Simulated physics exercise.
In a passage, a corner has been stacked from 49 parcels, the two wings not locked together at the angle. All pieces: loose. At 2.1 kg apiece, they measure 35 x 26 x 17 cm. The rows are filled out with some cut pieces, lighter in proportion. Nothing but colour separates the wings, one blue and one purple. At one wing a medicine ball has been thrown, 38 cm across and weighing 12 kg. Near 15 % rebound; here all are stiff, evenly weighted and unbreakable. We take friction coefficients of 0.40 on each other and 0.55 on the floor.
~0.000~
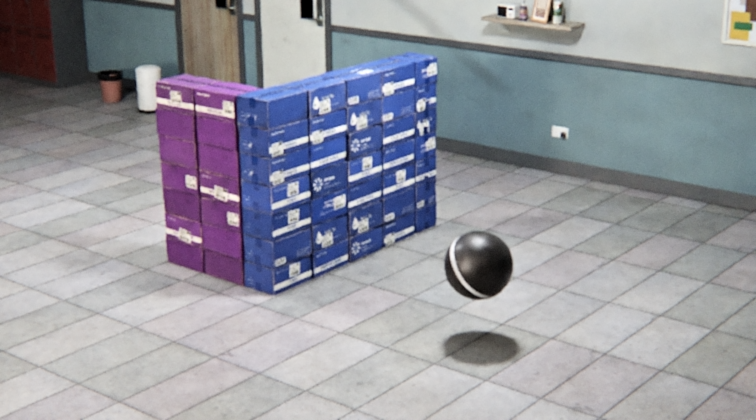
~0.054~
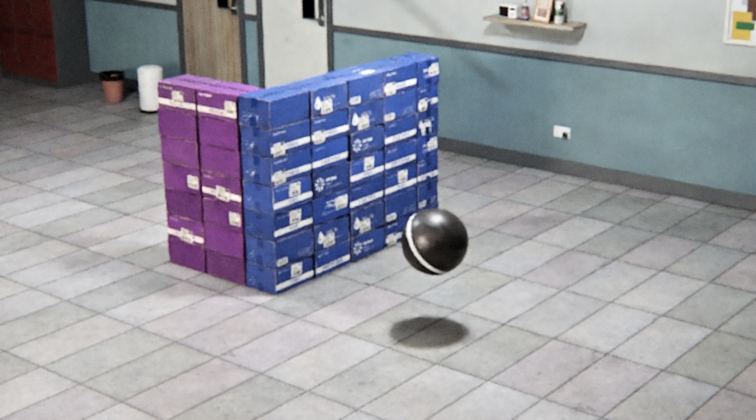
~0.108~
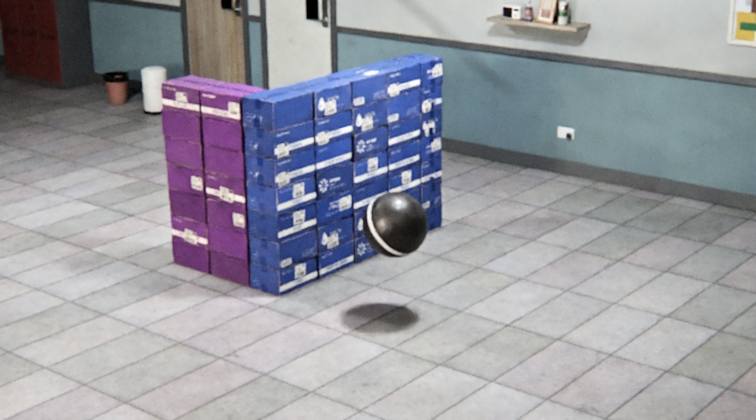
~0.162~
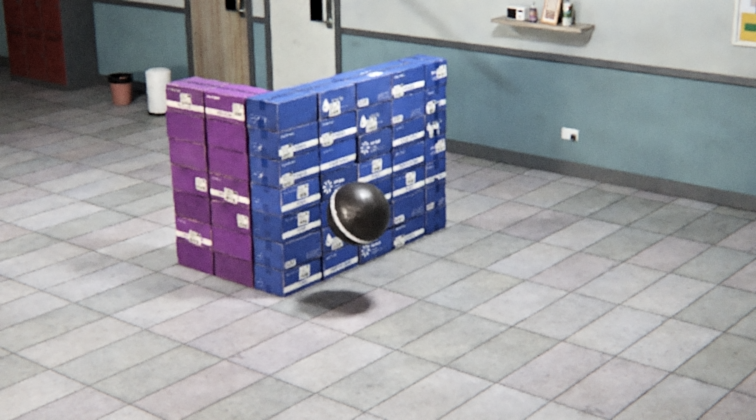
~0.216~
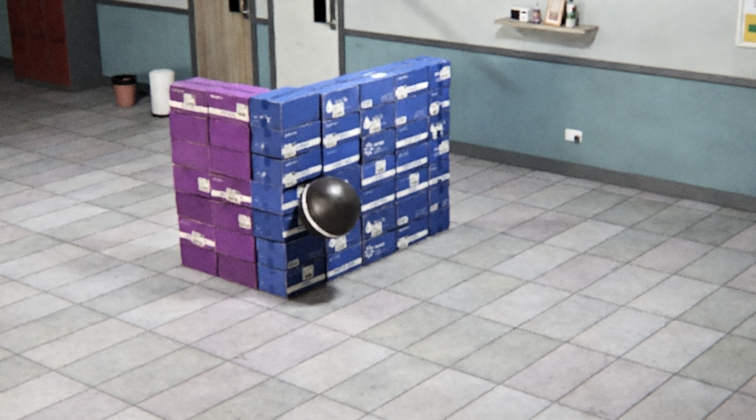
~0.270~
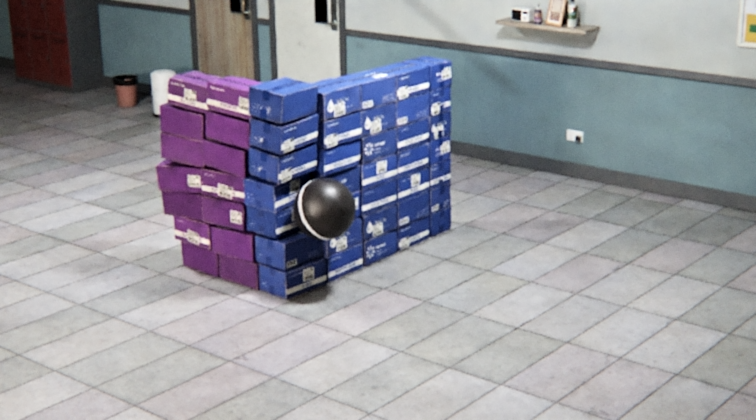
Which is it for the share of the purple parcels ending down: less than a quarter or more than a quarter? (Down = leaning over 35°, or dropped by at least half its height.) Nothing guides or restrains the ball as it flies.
It is more than a quarter.
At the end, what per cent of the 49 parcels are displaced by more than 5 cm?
Result: 40 per cent.
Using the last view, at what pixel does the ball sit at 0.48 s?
I'd put it somewhere around (315, 240).
Around 0.34 s, ball still moving; none of the 14 purple parcels down (0 of 49 in all colours); top purple parcel tipped 11°.
Around 0.48 s, ball still moving; none of the 14 purple parcels down (0 of 49 in all colours); top purple parcel tipped 21°.
Around 0.82 s, ball still moving; 7 of the 14 purple parcels down (10 of 49 in all colours); top purple parcel tipped 31°, 14 cm lower.
Around 1.28 s, ball still moving; 7 of the 14 purple parcels down (10 of 49 in all colours); top purple parcel on its side.
Finally (2.1 s), ball rolling away; 7 of the 14 purple parcels down (10 of 49 in all colours); top purple parcel 1.04 m lower; top blue parcel unmoved. That is 50 per cent. Seen by the last camera, middles, top purple parcel near (295, 334), top blue parcel near (399, 81).
